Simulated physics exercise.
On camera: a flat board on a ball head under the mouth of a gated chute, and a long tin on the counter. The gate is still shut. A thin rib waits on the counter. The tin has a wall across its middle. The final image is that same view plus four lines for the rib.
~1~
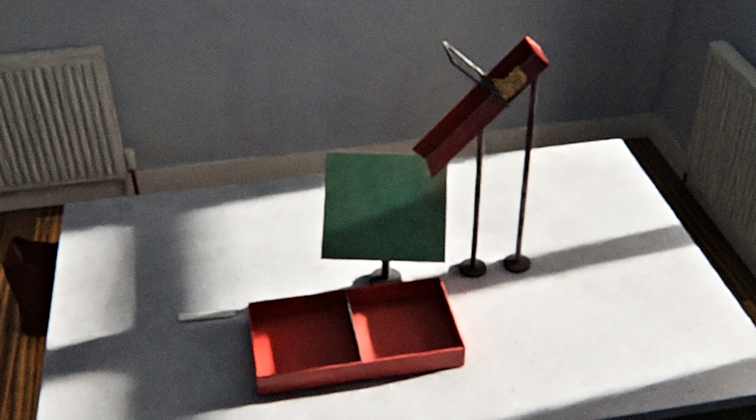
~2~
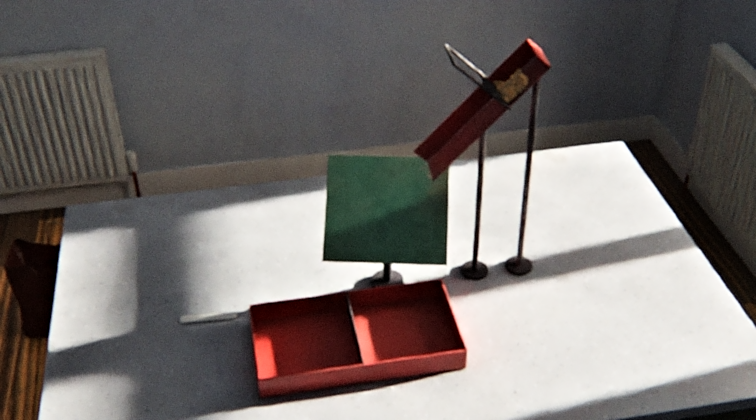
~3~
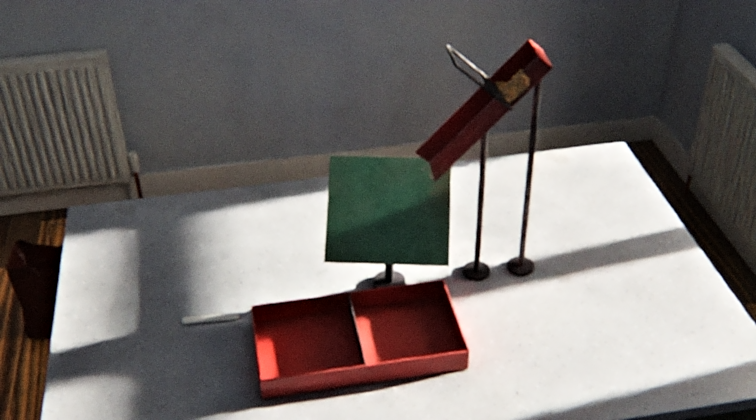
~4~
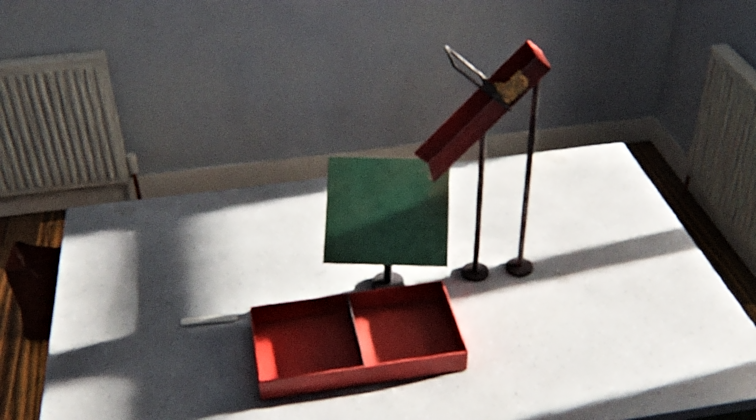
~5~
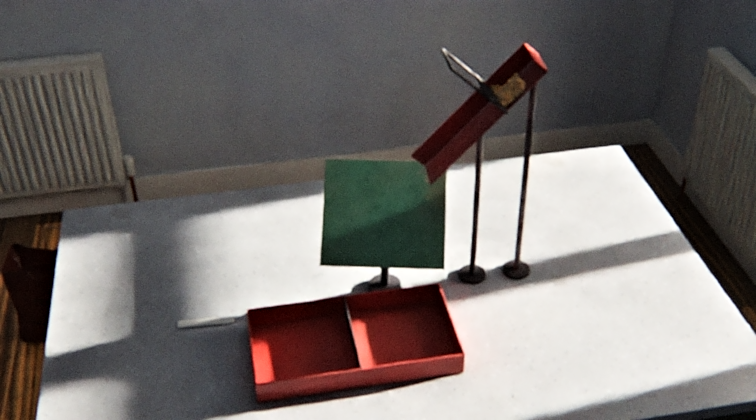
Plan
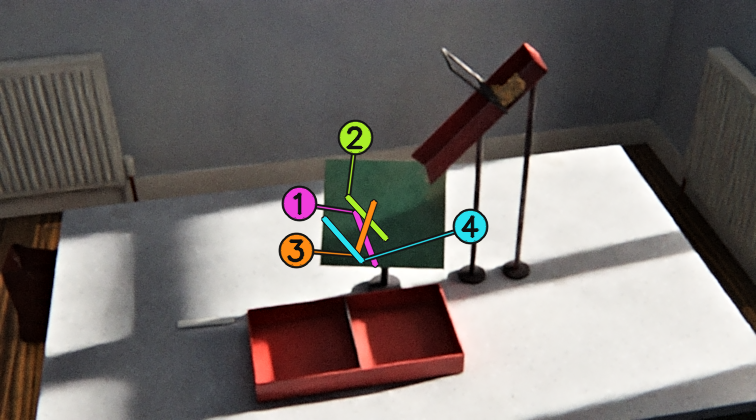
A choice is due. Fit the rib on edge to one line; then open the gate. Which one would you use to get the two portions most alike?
3.
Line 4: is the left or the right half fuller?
Right.
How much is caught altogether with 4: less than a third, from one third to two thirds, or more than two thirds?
More than two thirds.
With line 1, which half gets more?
More lands on the right.
On the marked copy, line 1 from (355, 212) to (375, 264); line 2 from (348, 197) to (385, 238); line 3 from (373, 202) to (356, 255); line 4 from (324, 219) to (361, 260).
With 1, of what is caught, just a few in the left half, almost all in the right.
With 2, of what is caught, just a few in the left half, almost all in the right.
With 3, of what is caught, roughly half in the left half, roughly half in the right.
With 4, of what is caught, about a tenth in the left half, almost all in the right.
